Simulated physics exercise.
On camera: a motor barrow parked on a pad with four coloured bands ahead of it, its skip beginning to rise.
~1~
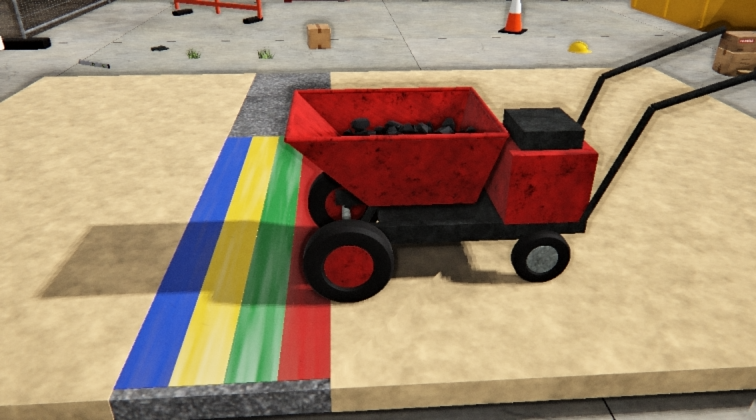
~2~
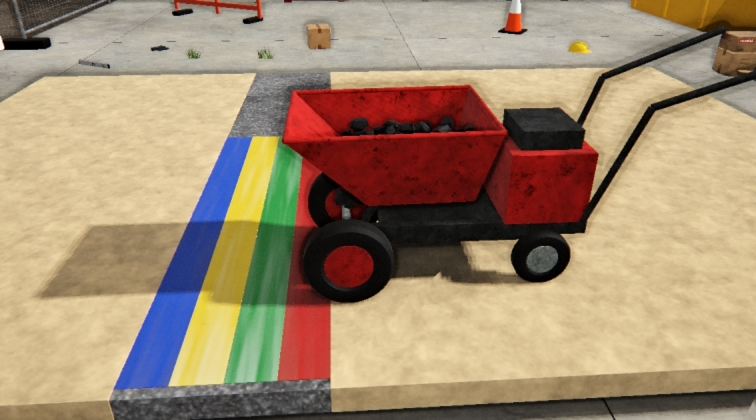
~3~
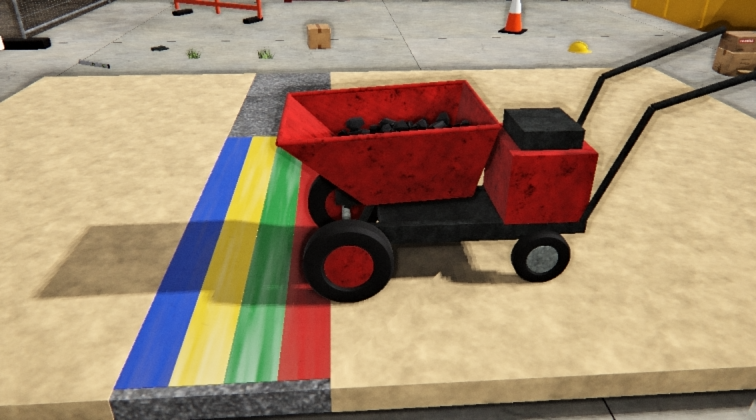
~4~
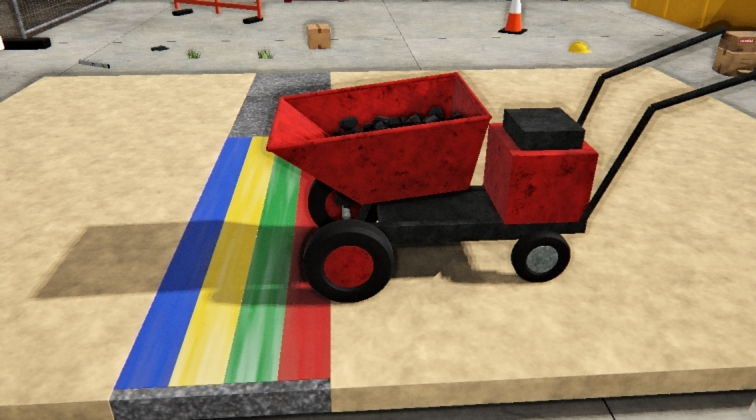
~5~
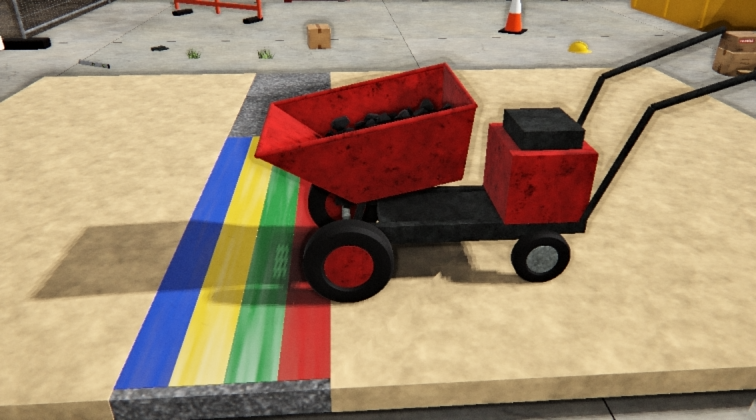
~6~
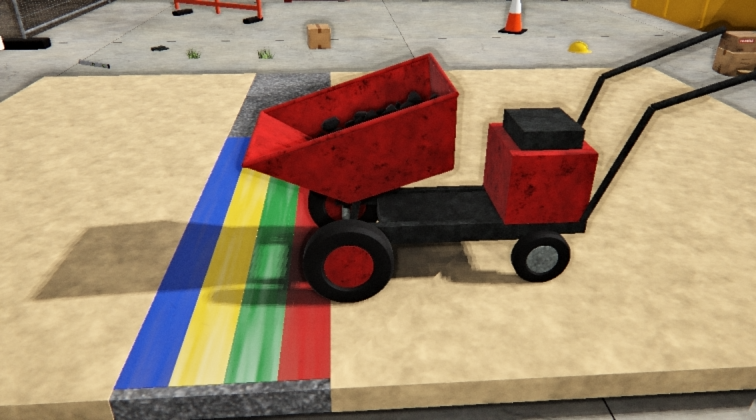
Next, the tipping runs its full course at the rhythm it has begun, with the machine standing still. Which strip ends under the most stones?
Most covered: The blue band.
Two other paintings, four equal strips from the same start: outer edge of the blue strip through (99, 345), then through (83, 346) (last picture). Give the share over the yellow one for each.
Near 20 % and 30 %.
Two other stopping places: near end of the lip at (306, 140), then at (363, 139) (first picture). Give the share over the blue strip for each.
First some 30, then 20 per cent.
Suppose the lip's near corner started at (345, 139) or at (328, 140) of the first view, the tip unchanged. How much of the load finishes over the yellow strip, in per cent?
First some 30, then 30 per cent.
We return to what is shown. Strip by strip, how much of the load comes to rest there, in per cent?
About: Red strip 0, green strip 0, yellow strip 10, blue strip 35 per cent.
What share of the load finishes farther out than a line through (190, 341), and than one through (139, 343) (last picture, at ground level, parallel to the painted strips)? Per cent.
About 70 and 40 per cent.
Just after the last frame, skip tipped steeply; every one in the skip.
A moment on, skip tipped right over; the larger part in the skip; about a tenth over the yellow strip; roughly a quarter over the blue strip; just a few off the paint.
Further on, skip tipped right over; roughly a quarter in the skip; about a tenth over the yellow strip; roughly a third over the blue strip; roughly a third off the paint.
When it is over, skip tipped right over; roughly a quarter in the skip; not one over the red strip; not one over the green strip; about a tenth over the yellow strip; roughly a third over the blue strip; roughly a third off the paint.
